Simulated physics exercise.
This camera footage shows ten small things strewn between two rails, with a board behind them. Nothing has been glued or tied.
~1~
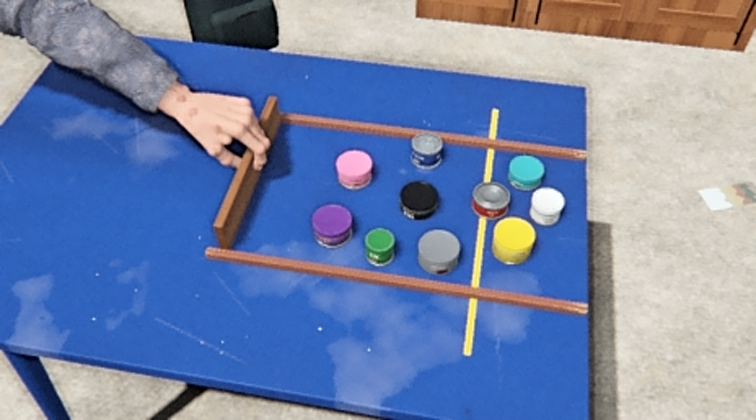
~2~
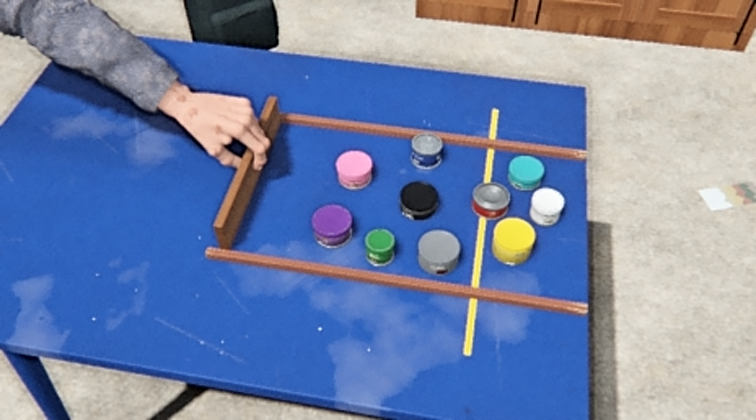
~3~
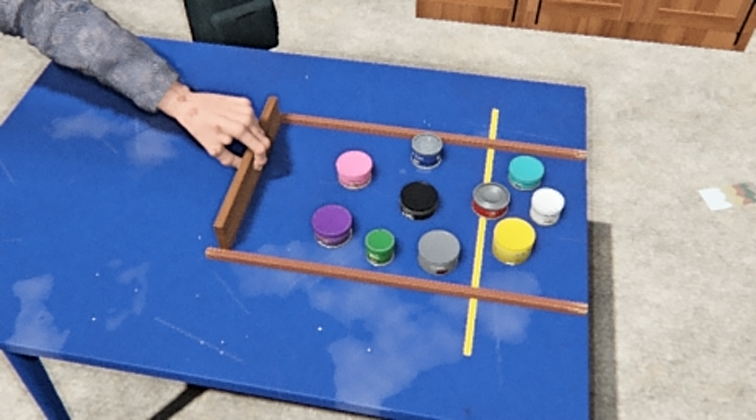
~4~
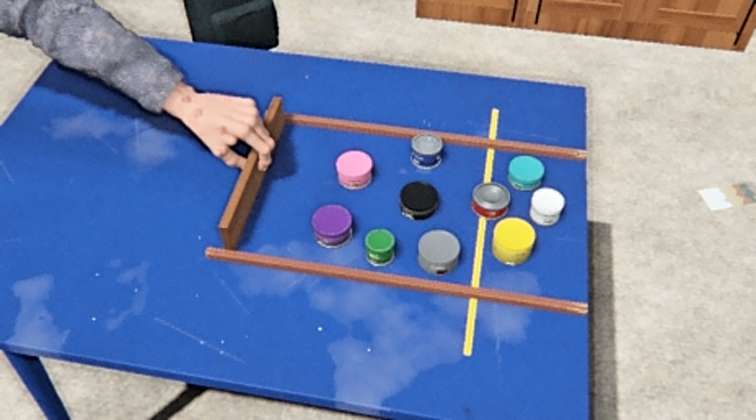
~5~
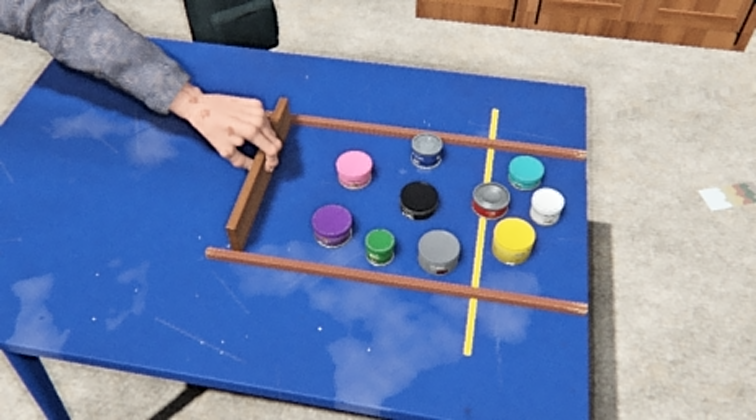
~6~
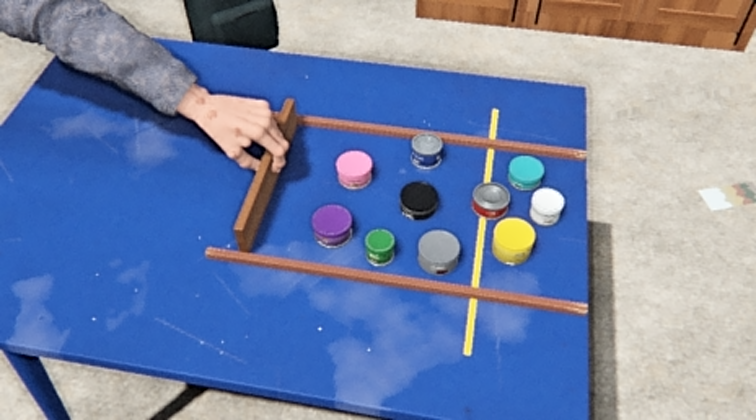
The footage shows ten small, variously coloured tubs and tins scattered between two rails on a blue table, some beyond a yellow tape line, as a hand holds a wooden board still, then slides it slightly to the right.
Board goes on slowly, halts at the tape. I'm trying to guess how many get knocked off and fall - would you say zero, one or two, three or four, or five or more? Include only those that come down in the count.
Zero lost.
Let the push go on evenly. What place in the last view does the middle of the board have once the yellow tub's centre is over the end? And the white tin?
The middle would be close to (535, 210) and then close to (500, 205).
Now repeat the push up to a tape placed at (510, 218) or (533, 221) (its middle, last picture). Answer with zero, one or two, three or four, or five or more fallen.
1 or 2, then one or two.
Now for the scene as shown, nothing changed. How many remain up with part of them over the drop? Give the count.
Expected count: 0.
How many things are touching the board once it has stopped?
Contact count: 5.
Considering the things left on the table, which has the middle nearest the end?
White tin.
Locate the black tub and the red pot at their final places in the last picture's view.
The black tub settles near (502, 219); as for the red pot, near (534, 208).
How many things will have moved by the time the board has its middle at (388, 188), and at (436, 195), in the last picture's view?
By the first moment it's 4, by the second it's 6.
Soon after, none off yet; white tin at rest near (546, 208); turquoise tin at rest near (525, 174); yellow tub at rest near (513, 242).
At rest, the number that fall off is zero.
